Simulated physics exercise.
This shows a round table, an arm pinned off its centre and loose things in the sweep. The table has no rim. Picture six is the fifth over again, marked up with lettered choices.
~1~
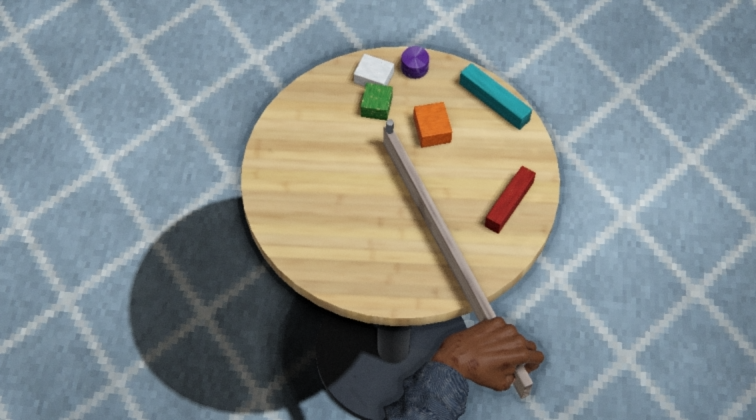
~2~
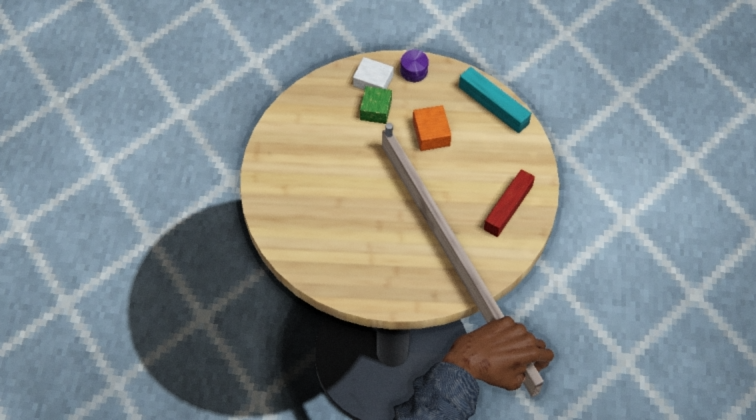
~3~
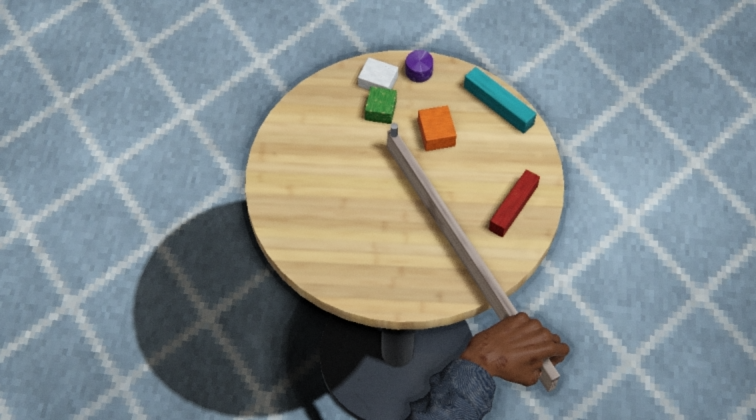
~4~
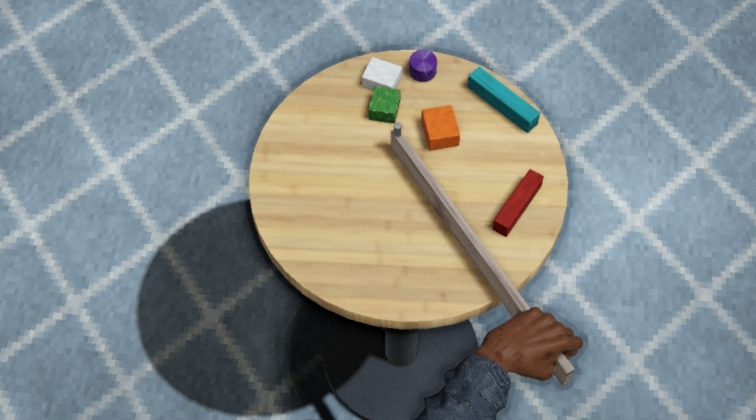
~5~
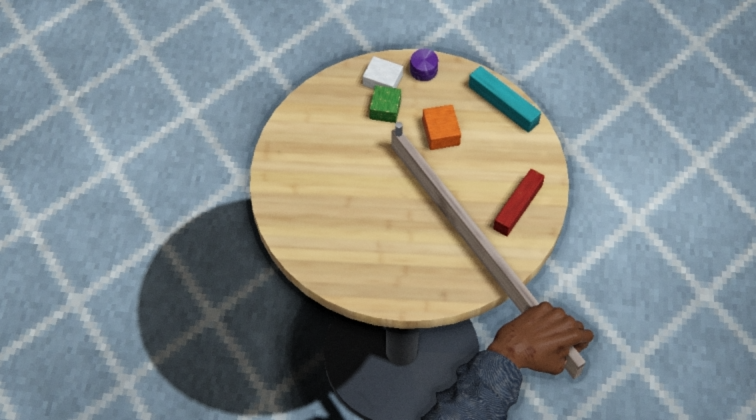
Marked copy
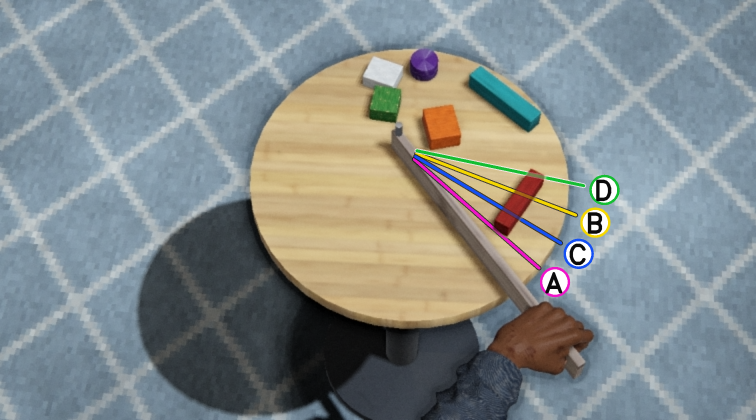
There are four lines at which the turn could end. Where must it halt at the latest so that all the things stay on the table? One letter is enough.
No farther than D.
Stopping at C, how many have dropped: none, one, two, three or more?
The count is none.
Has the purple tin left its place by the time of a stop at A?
No.
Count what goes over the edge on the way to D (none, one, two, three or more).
The count is none.
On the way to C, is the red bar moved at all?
Yes.
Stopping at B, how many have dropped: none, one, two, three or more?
In all, none.
On the copy, A at (475, 212); B at (495, 184); C at (487, 199); D at (500, 168).
On D. First, arm (477, 188); red bar (529, 193); purple tin (424, 65).
Then, arm (491, 167); red bar (548, 164); purple tin (424, 65).
Finally, arm (496, 153); red bar (557, 145); purple tin (424, 65); nothing has fallen.
By contrast, A is safe but short; B is safe but short; C is safe but short.
